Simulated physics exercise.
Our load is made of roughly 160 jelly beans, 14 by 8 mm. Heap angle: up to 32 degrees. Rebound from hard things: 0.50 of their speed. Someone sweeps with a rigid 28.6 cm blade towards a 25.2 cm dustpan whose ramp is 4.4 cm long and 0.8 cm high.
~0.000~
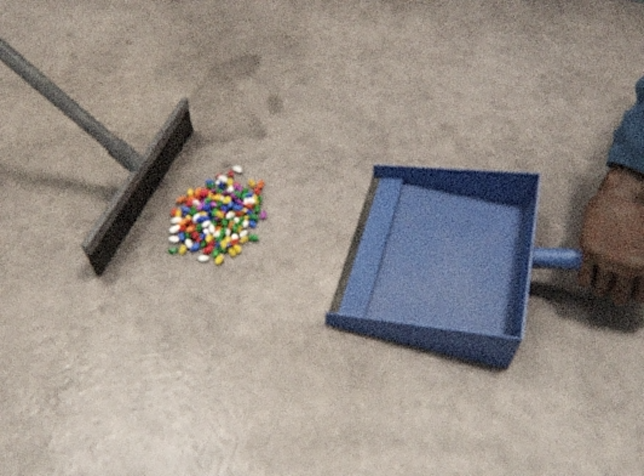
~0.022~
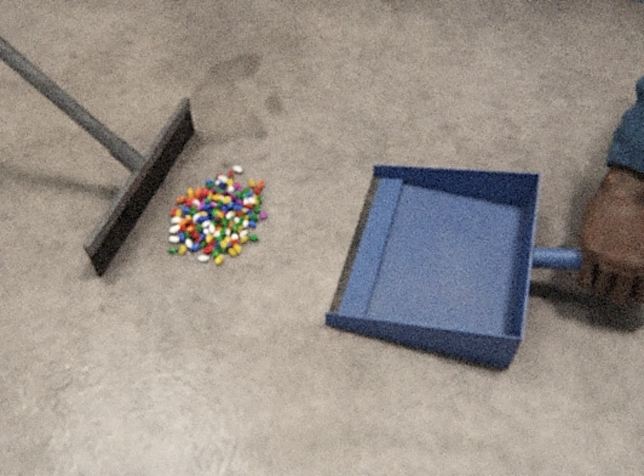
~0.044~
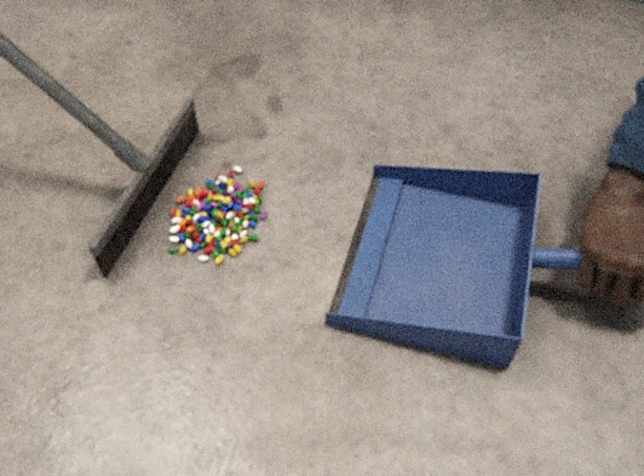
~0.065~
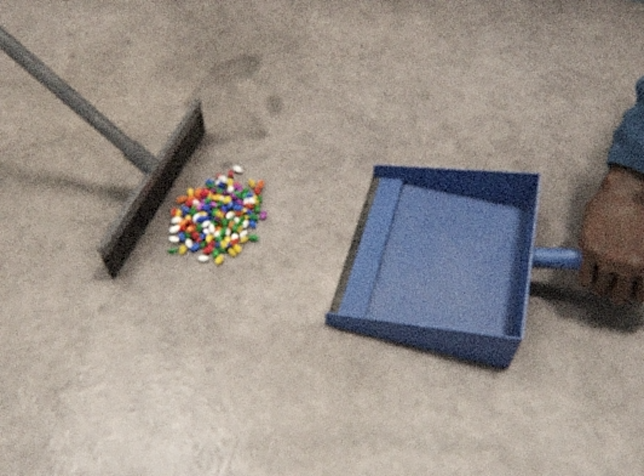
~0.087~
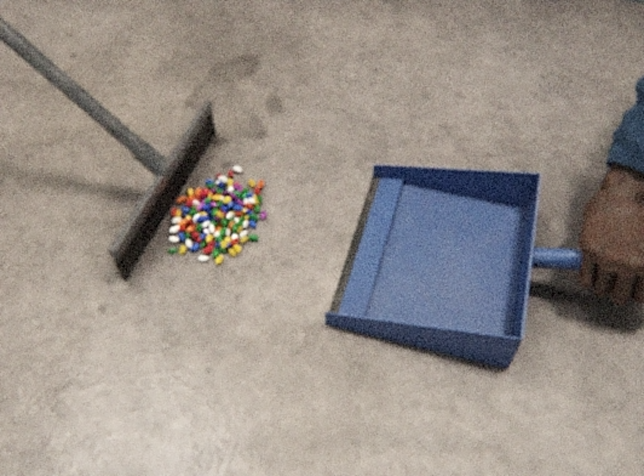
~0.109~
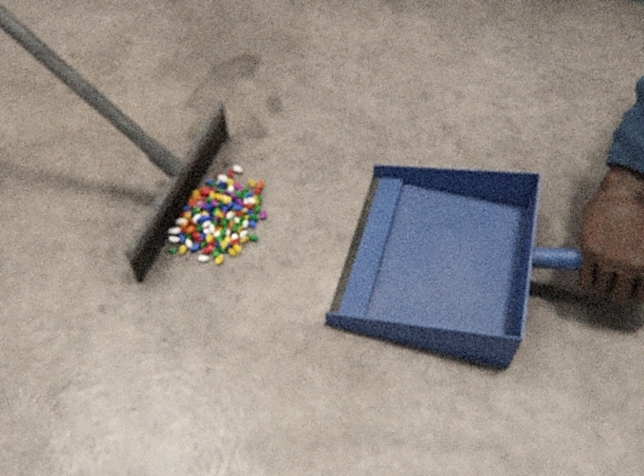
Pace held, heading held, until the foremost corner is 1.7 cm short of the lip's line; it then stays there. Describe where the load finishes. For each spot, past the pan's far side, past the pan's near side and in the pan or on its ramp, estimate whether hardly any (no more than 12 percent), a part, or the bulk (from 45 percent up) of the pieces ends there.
Far side: Hardly any. Near side: Hardly any. Pan: The bulk.
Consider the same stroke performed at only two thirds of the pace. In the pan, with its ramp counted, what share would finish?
It would be around 60 per cent.
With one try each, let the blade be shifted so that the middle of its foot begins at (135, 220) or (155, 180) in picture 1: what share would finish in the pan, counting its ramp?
70 and 70 per cent, roughly.
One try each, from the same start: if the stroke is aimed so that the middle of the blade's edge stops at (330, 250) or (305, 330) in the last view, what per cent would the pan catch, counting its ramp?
The two tries give about 70 and 50 percent.
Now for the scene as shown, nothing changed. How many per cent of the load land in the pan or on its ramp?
75 %.
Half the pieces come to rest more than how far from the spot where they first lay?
Roughly 22 centimetres.
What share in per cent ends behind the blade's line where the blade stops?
Roughly 0 percent of it.
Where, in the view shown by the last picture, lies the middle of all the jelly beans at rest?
Approximately (374, 240) in the last view.
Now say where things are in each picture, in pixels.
In the first frame, blade from (88, 250) to (185, 105), moved 0.0 cm, 0 of the pieces shifted so far; middle of the pieces at (215, 213); pan at (448, 266).
In the second frame, blade from (90, 250) to (187, 105), moved 0.2 cm, 0 of the pieces shifted so far; middle of the pieces at (215, 213).
In the third frame, blade from (95, 251) to (191, 106), moved 0.9 cm, 0 of the pieces shifted so far; middle of the pieces at (215, 213).
In the fourth frame, blade from (103, 252) to (198, 107), moved 2.0 cm, 0 of the pieces shifted so far; middle of the pieces at (215, 213).
In the fifth frame, blade from (115, 254) to (208, 108), moved 3.6 cm, 0 of the pieces shifted so far; middle of the pieces at (215, 213).
In the sixth frame, blade from (131, 256) to (222, 110), moved 5.6 cm, 26 of the pieces shifted so far; middle of the pieces at (222, 217); pan at (448, 266). Its pace works out near 0.94 m/s, heading 5 degrees away from the viewer's side.
Then, at 0.24 s, middle of the blade 12 cm from the lip; 0 % over the lip, far side 0 %, near side 0 %.
Then, at 0.32 s, middle of the blade 5 cm from the lip; 0 % over the lip, far side 0 %, near side 0 %.
Then, at 0.54 s, middle of the blade 2 cm from the lip; 75 % over the lip, far side 0 %, near side 0 %.
At rest (1.3 s), far side 0 %, near side 0 %, pan 75 %, in front of the lip or behind the blade 25 %.
